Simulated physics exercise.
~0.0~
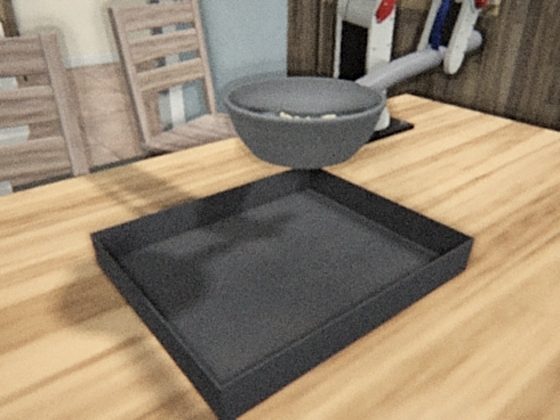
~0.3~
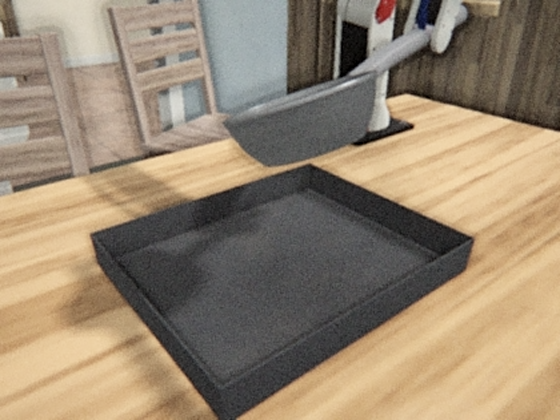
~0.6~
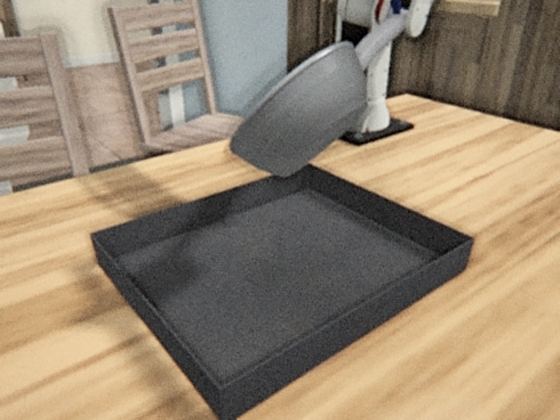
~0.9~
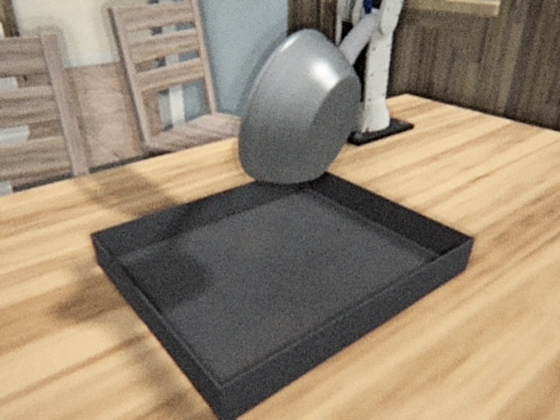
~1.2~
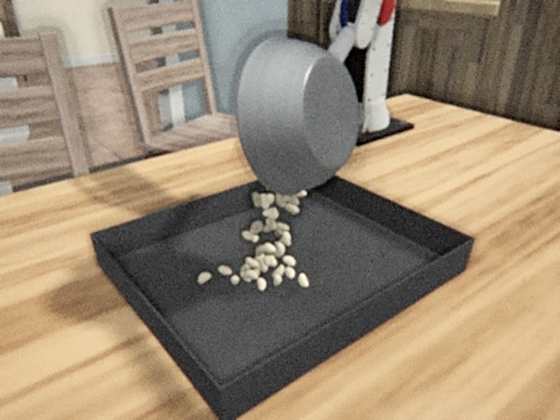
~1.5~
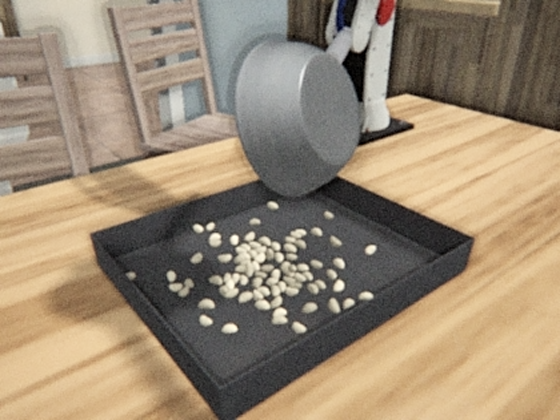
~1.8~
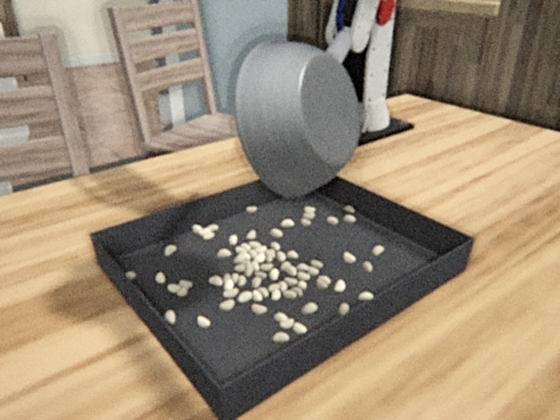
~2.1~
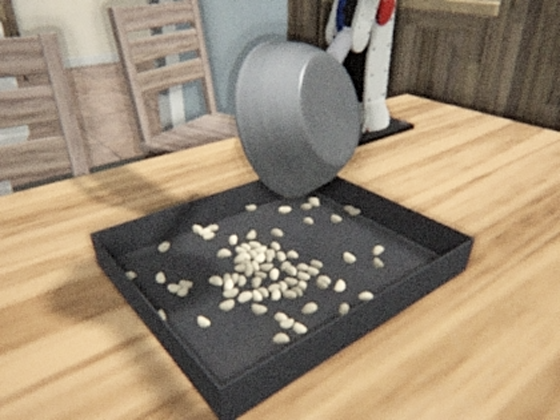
To begin with, a robot arm holds a grey bowl-shaped ladle containing pale beans upright above the far side of a dark, empty rectangular tray on a wooden table. The arm tips the ladle, and its rim hides the beans from view. It keeps turning until the ladle is on its side, with nothing falling yet. As it tilts further, the beans spill out in a stream and land in the tray. They scatter across the tray floor around a loose central cluster. Finally, the emptied ladle stays tipped while the beans lie nearly still.
